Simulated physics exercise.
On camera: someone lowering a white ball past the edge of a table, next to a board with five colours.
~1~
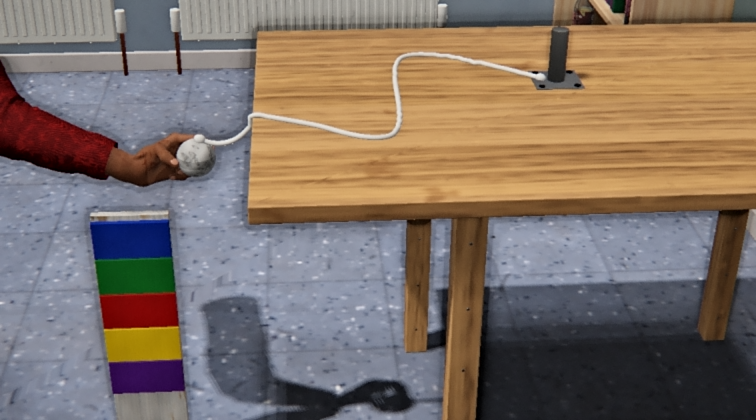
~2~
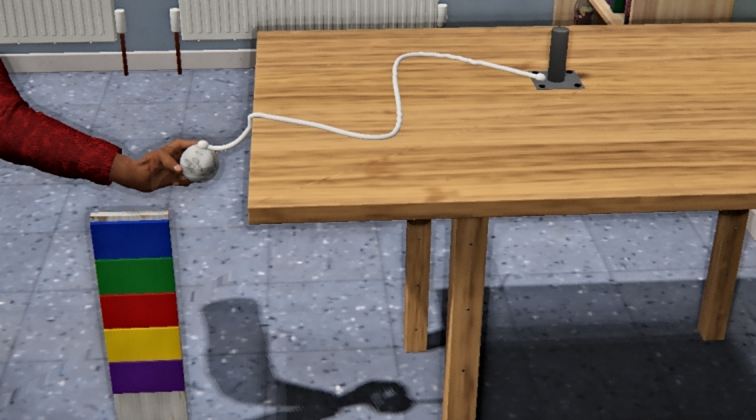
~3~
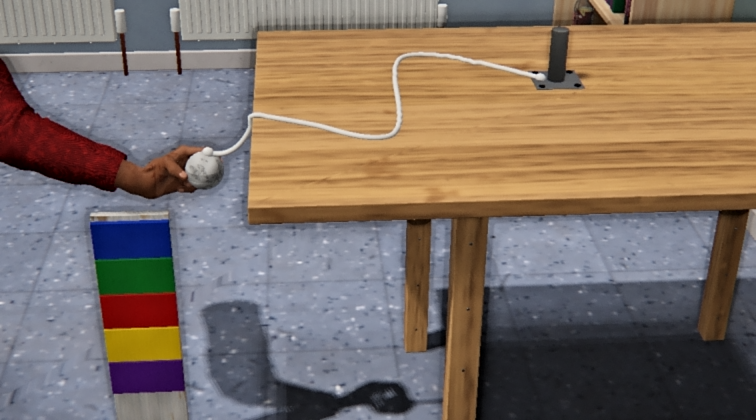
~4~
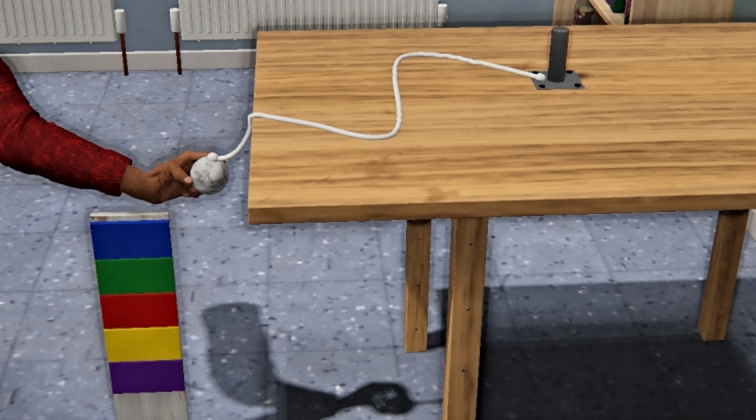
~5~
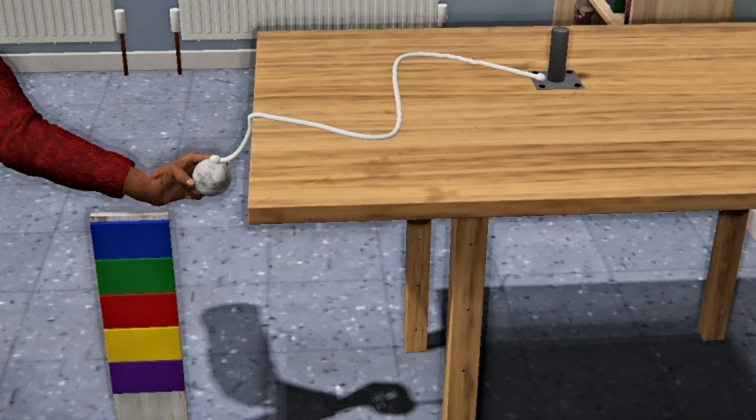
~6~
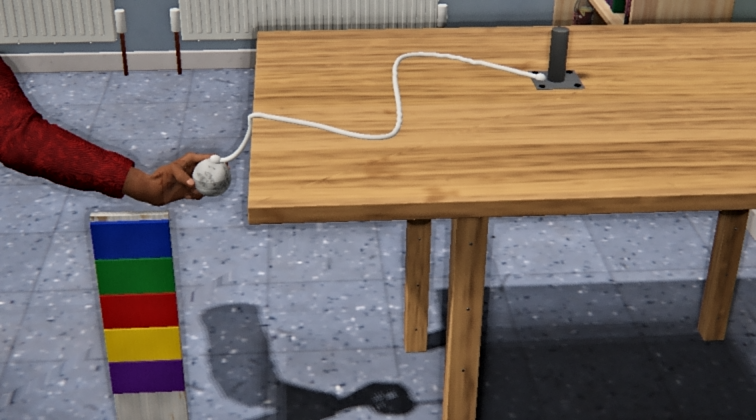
The clip opens on a hand in a red sleeve holding a white ball beside a wooden table, above a board striped blue, green, red, yellow and purple. The hand shifts the ball slightly right and down, while the white cord winding across the tabletop to a dark post barely changes. Hand and ball then stay nearly still.
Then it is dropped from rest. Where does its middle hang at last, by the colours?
The purple one.
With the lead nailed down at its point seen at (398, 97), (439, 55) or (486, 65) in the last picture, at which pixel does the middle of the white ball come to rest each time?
About (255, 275), (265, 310) and (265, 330).
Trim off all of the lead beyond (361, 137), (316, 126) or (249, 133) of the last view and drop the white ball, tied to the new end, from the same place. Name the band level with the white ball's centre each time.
It would be blue; green; yellow.
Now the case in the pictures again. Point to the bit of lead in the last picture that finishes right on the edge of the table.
It lies at about (399, 105).
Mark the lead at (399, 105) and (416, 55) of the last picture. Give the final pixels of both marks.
They go to (255, 99) and to (398, 87).
Soon after, ball near (254, 334); level with yellow.
After that, ball near (278, 332); level with purple.
In the end, ball near (268, 347); level with purple. The lead holds its middle at purple.
